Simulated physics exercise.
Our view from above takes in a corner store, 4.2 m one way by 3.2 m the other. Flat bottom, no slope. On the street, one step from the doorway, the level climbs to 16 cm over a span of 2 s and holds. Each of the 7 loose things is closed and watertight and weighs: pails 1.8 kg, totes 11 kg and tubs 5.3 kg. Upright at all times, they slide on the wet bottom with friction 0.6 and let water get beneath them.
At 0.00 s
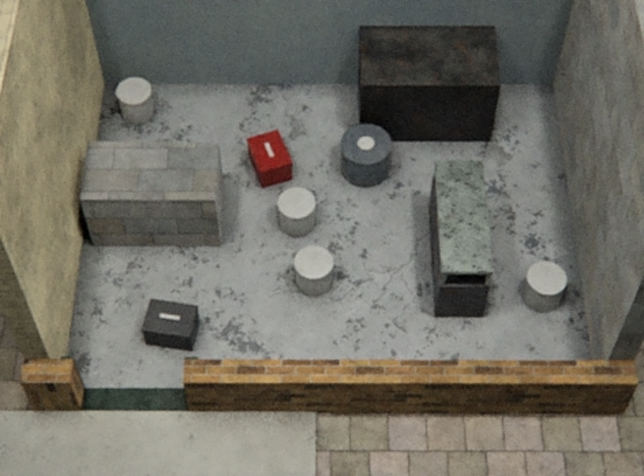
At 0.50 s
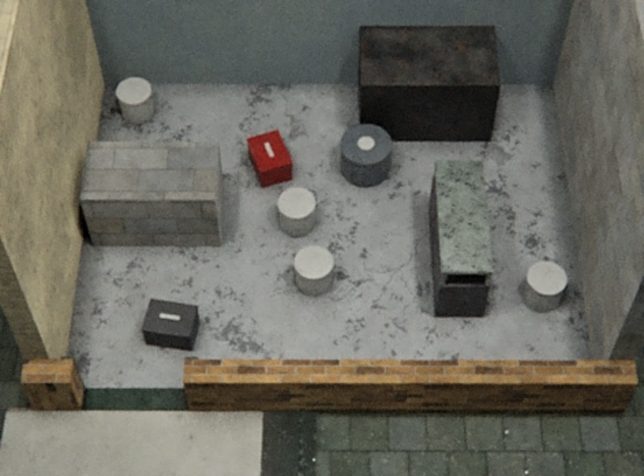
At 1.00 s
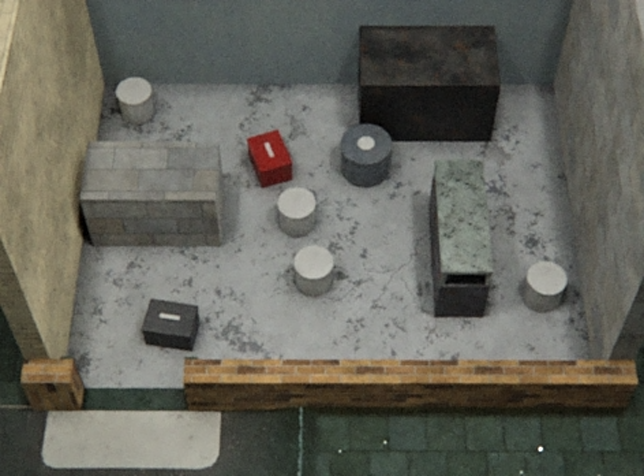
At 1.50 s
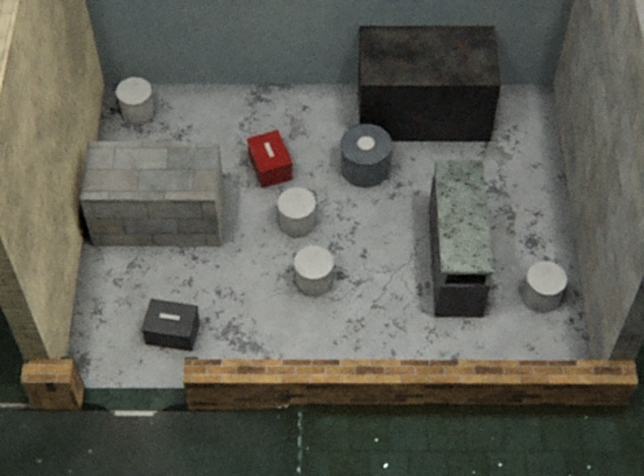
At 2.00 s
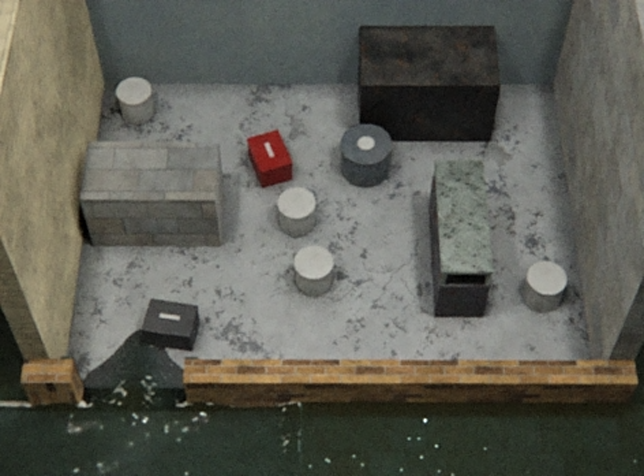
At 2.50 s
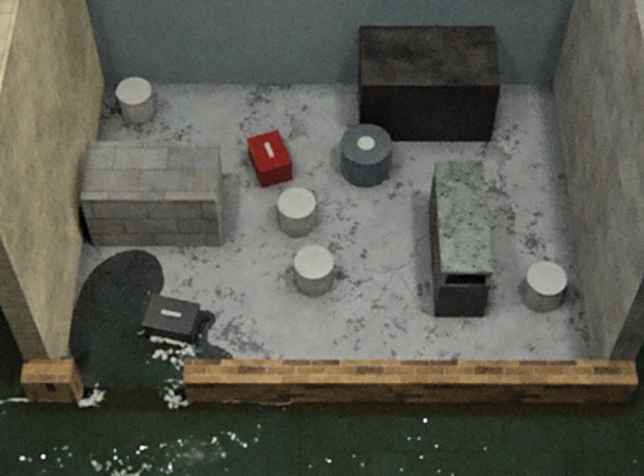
Dark water spreads over the paving outside a corner store, seen from above by a still camera, covering the pale slab before the doorway. Inside stand a red tote near a blue-grey tub, a dark tote by the doorway at lower left, pale round tubs, a grey block counter at left, and dark and green-topped units at right. Water then enters the doorway and spreads around the unmoving dark tote, flecked with white.
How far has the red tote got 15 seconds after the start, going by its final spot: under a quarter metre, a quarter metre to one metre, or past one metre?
It's set to keep to its spot.
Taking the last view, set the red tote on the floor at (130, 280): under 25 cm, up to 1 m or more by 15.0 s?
In that run it wanders far off.
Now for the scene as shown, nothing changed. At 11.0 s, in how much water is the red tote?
Depth: About 5 cm.
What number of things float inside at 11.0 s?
At that time, 5.
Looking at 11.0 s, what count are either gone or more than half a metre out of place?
Answer: 6.
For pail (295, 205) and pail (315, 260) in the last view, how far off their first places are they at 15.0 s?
Shifts: 120 cm / 150 cm.
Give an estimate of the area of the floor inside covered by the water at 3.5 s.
Near 3.0 m2 in all.
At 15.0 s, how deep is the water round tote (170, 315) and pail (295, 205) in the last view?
I'd estimate 10 cm for the first and 7 cm for the second.
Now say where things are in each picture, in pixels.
In the first picture, the red tote at (269, 151), on the bottom; water covers 0.0 m2; 0 of 7 have shifted.
In the second picture, the red tote at (269, 151) rests on the ground; 0.0 m2 under water; 0 of 7 have shifted.
In the third picture, the red tote at (269, 151) rests on the ground; 0.0 m2 under water; 0 of 7 have shifted.
In the fourth picture, the red tote at (269, 151), on the bottom; water covers 0.0 m2; 0 of 7 have shifted.
In the fifth picture, the red tote at (269, 151) rests on the ground; water covers 0.2 m2; 0 of 7 have shifted.
In the sixth picture, the red tote at (269, 151), on the bottom; water covers 0.9 m2; 0 of 7 have shifted.
After 3.5 s the red tote is near (269, 151), 0.0 m from its start, aground; 0 afloat.
After 6.8 s the red tote is near (269, 151), 0.0 m from its start, aground; 1 afloat.
After 11.0 s the red tote is near (269, 151), 0.0 m from its start, aground; 5 afloat.
After 15.0 s the red tote is near (269, 151), 0.0 m from its start, aground; 6 afloat.
